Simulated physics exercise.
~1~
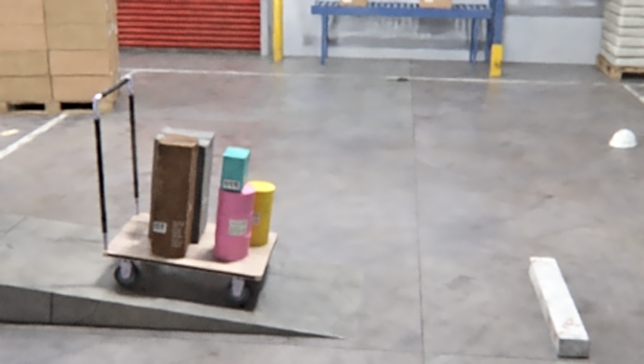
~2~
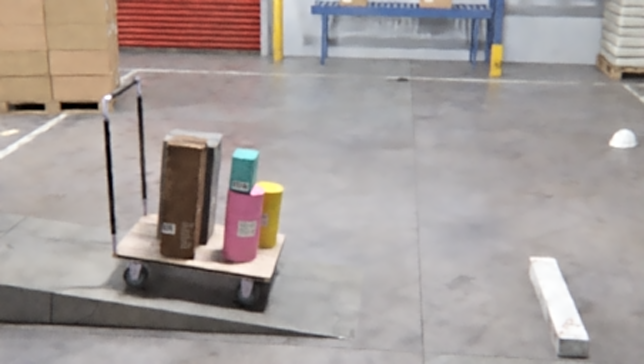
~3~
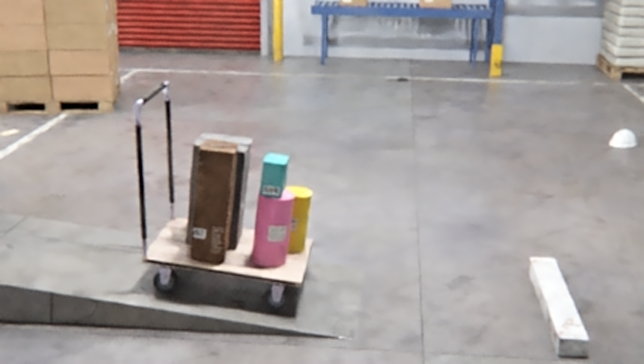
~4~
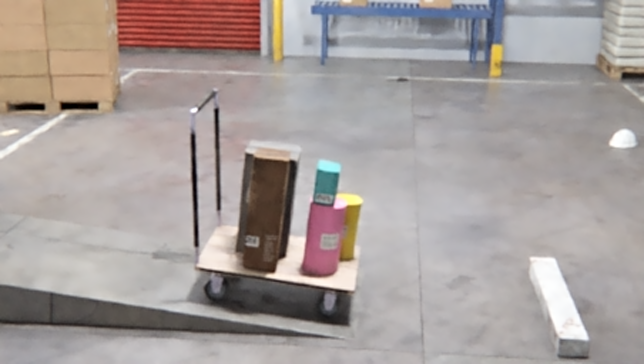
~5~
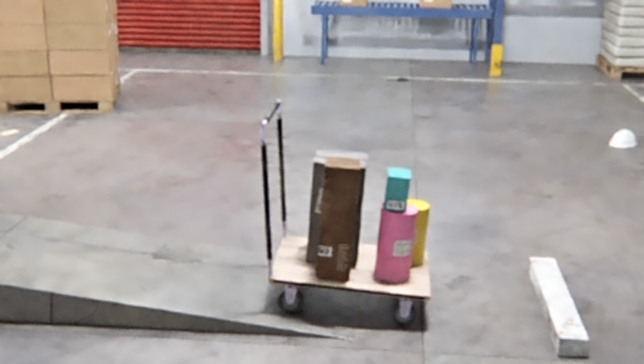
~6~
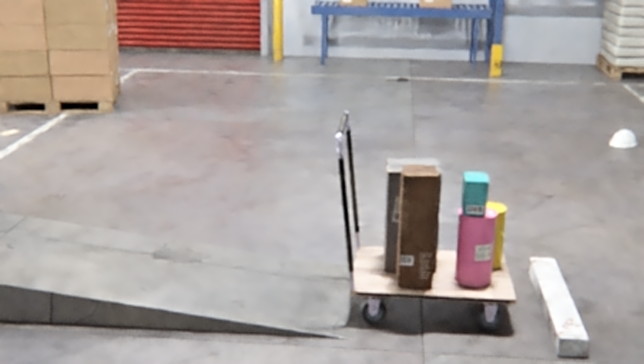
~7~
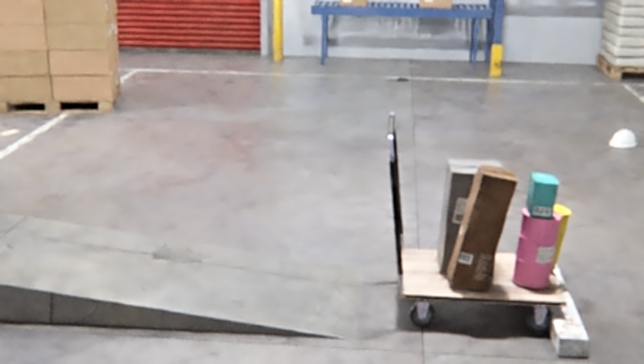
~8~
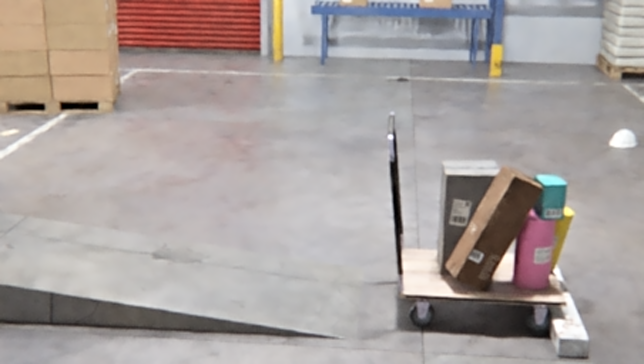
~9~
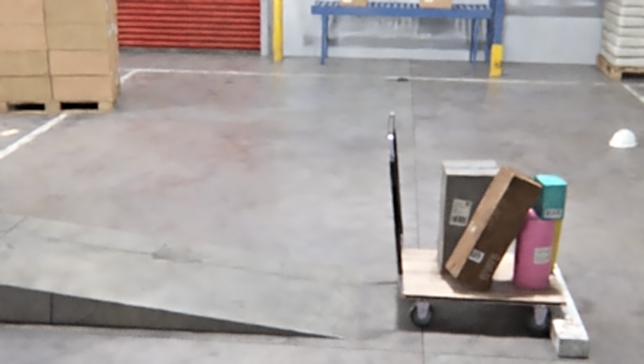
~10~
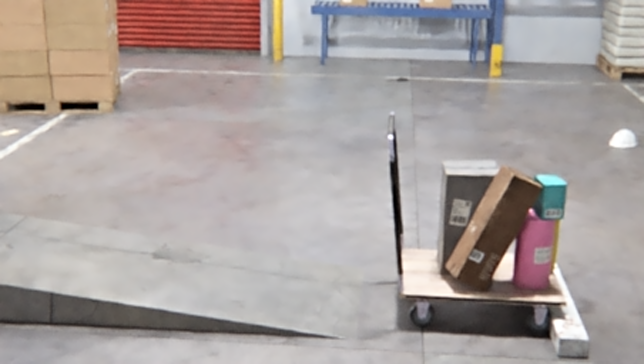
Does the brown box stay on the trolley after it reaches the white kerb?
Yes, the brown box stays on the trolley. It tips to the right but ends up leaning against the pink canister.
